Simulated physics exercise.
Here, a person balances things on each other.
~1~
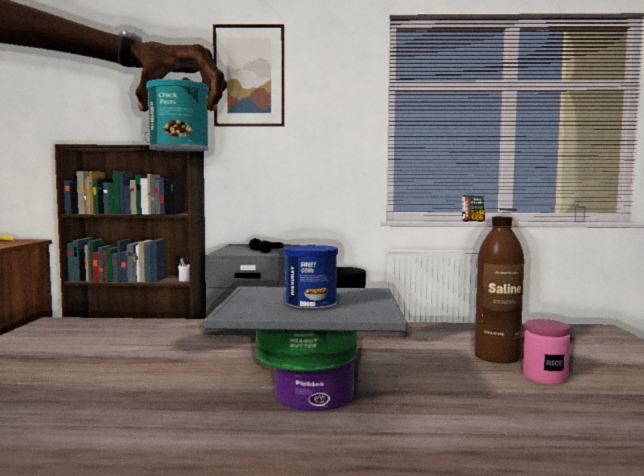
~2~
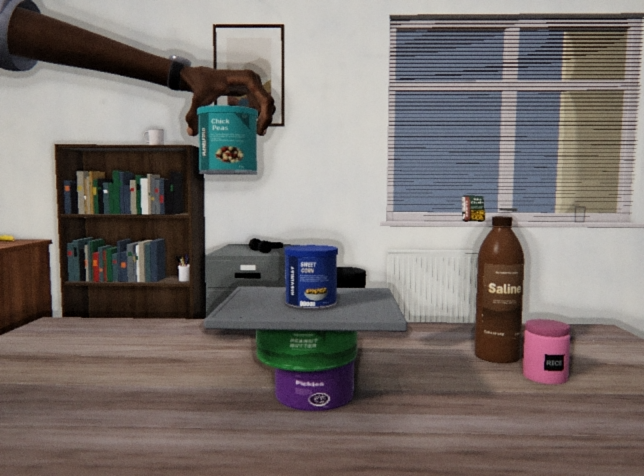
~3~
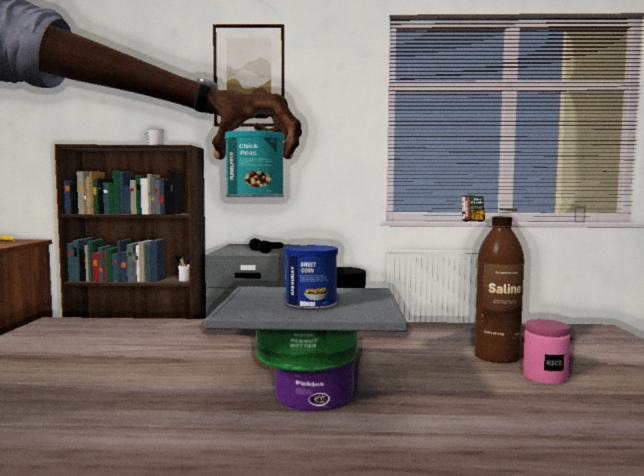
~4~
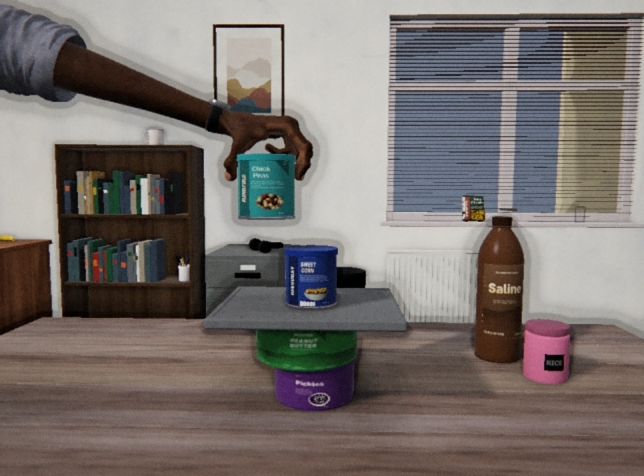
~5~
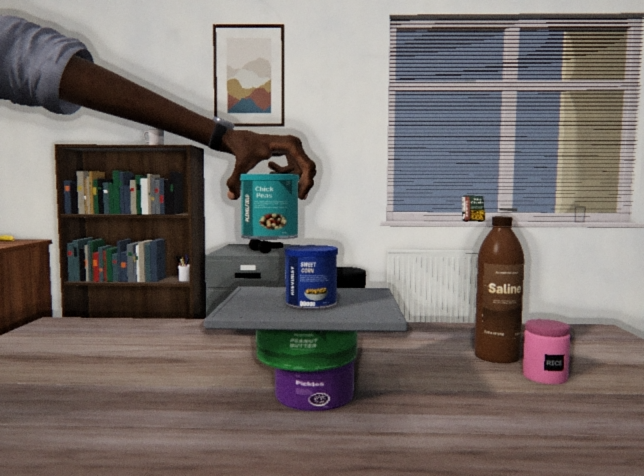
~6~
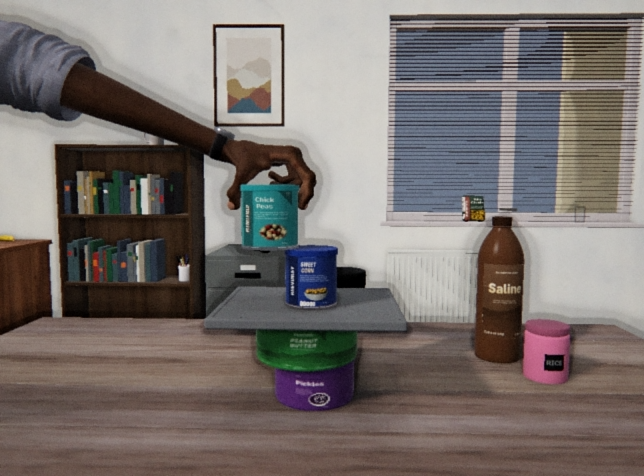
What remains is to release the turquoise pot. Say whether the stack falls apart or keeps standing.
The stack falls apart.
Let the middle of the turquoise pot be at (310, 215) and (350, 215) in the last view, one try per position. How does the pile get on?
So the first time it does not fall and the second time it goes over.
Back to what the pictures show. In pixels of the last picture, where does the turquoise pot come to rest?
Close to pixel (104, 373).
Then, 0.40 s past the last view, turquoise pot now fallen.
Then, 0.60 s past the last view, things are still on the move.
Then, 1.60 s past the last view, nothing new.
Finally, fallen, turquoise pot; the other 6 still in place. Final places as the last picture's camera would see them, turquoise pot near (104, 373). The pile loses its balance.
